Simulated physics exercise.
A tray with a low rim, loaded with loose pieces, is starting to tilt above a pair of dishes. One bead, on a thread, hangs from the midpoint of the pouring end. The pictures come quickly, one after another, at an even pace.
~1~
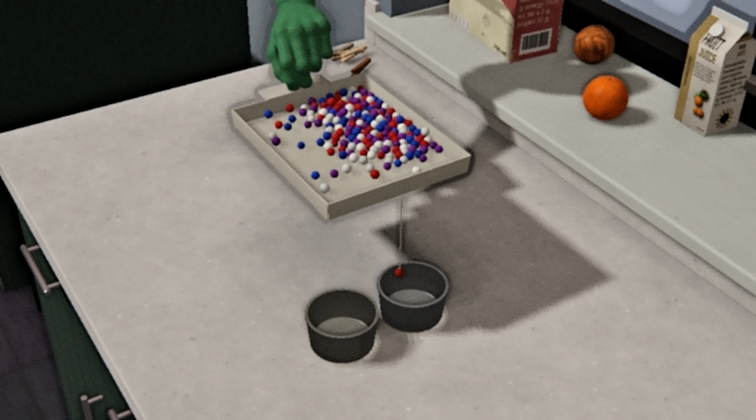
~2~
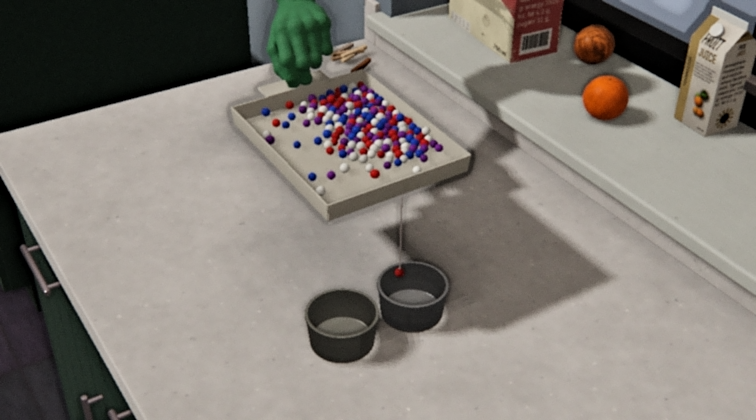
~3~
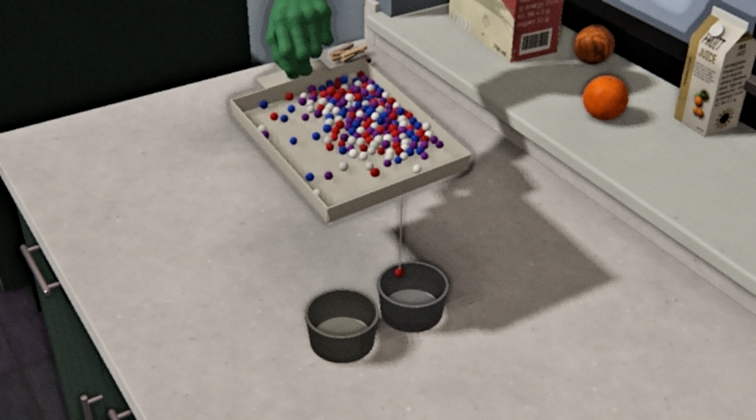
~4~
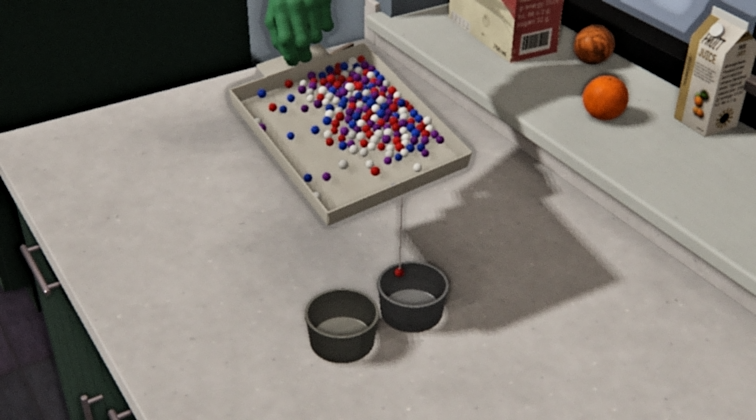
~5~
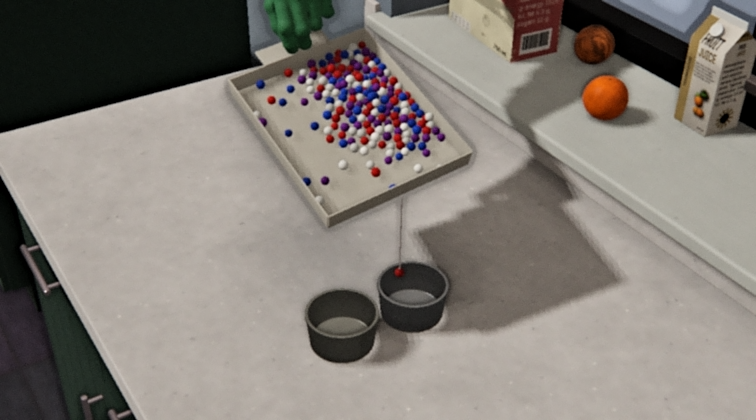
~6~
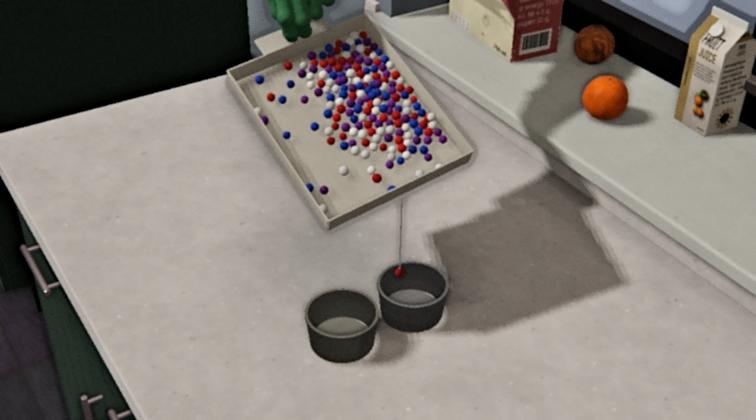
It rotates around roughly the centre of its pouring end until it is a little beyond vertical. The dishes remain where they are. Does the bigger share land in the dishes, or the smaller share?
The bigger share lands in them.
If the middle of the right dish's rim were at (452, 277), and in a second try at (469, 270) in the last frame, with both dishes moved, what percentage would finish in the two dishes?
Roughly 20 per cent, and 0 per cent.
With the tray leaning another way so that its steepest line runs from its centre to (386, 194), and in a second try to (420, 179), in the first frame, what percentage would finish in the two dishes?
I'd say some 10 in a hundred at first, then 0 in a hundred.
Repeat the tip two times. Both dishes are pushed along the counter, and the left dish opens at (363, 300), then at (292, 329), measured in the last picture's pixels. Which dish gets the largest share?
At place one the left of the pair; at place two the right of the pair.
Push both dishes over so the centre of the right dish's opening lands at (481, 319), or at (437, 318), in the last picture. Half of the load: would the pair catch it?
Taking the places in turn, it's shy of half and then shy of half.
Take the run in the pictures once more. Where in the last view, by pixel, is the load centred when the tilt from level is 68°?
Check around (360, 201) in the last picture.
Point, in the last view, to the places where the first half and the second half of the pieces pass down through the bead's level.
The leading part at (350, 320), the rest of it at (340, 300).
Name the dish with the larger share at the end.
Looking at the end state, it is the left-side one.
Just after the last frame, tray tipped steeply; the larger part on the tray; just a few in the left dish; just a few outside both; about a tenth in the air.
A moment on, tray tipped past a quarter turn; roughly a quarter on the tray; roughly a quarter in the left dish; roughly a quarter outside both; roughly a quarter in the air.
Further on, tray tipped past a quarter turn; roughly two thirds in the left dish; roughly a third outside both.
When it is over, tray tipped past a quarter turn; roughly two thirds in the left dish; not one in the right dish; roughly a third outside both.
